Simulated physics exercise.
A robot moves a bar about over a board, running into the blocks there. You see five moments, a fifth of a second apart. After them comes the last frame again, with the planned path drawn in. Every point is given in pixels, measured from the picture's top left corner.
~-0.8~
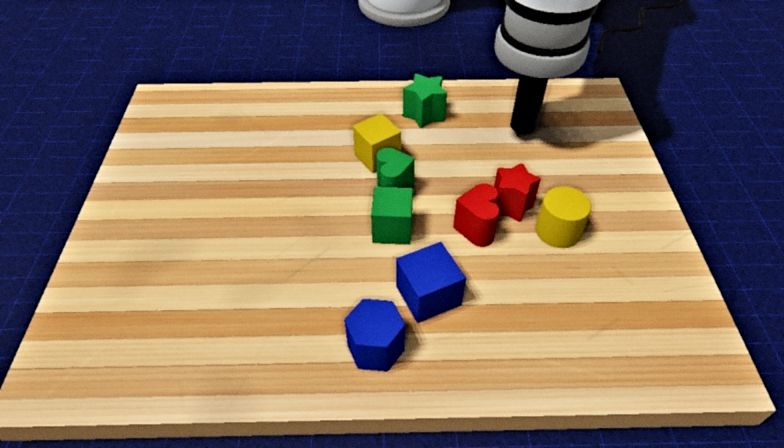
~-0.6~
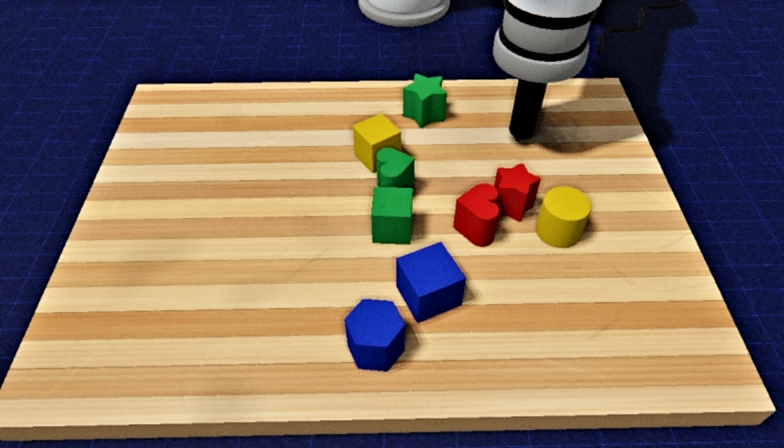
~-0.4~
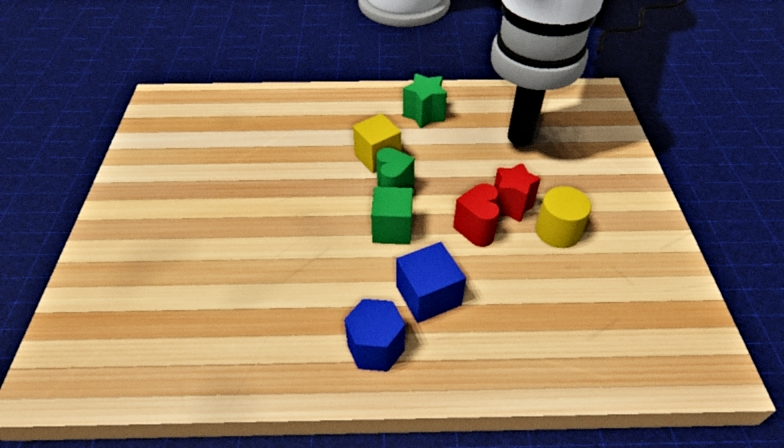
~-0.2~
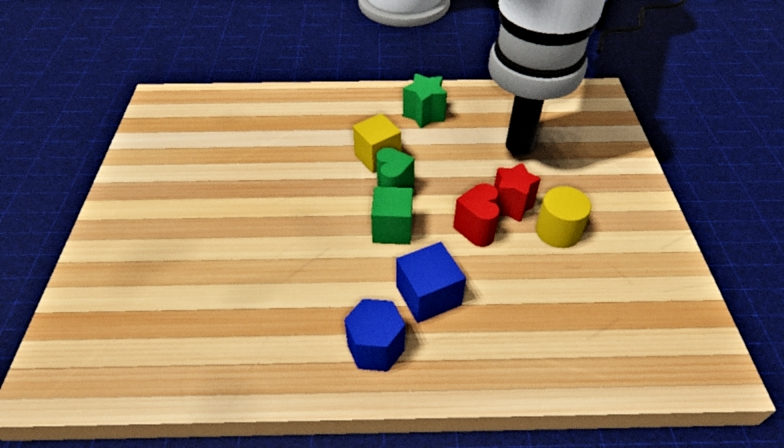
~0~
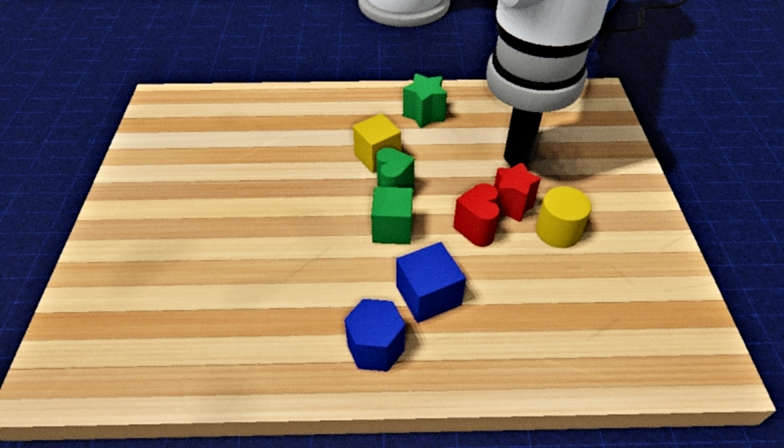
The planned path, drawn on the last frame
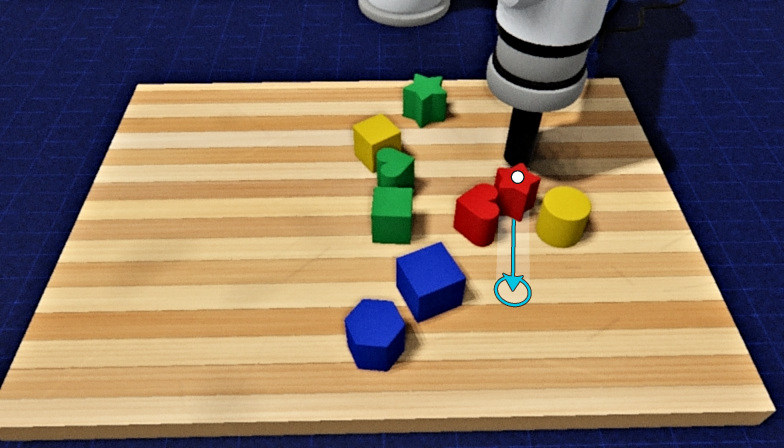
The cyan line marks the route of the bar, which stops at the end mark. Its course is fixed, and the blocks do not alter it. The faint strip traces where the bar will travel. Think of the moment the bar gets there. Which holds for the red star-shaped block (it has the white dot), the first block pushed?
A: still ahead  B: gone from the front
A
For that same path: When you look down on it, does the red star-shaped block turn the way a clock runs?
Yes, that is what happens.
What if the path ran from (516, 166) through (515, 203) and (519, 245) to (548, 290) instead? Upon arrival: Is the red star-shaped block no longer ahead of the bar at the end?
I believe so.
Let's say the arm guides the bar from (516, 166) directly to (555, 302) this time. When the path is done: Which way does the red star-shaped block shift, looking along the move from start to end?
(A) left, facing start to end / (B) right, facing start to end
Letter B.
Drawn move, in a line from (516, 166) to (513, 291); the dot is on the red star-shaped block.
On the path given first. One third of the way, bar (516, 195); red star-shaped block (517, 201).
Two thirds of the way, bar (516, 236); red heart (479, 202), turned 15° clockwise; red star-shaped block (519, 242), turned 25° clockwise.
At the end, bar (515, 283); red heart (479, 202), turned 15° clockwise; red star-shaped block (517, 293), turned 30° clockwise; yellow disc still.
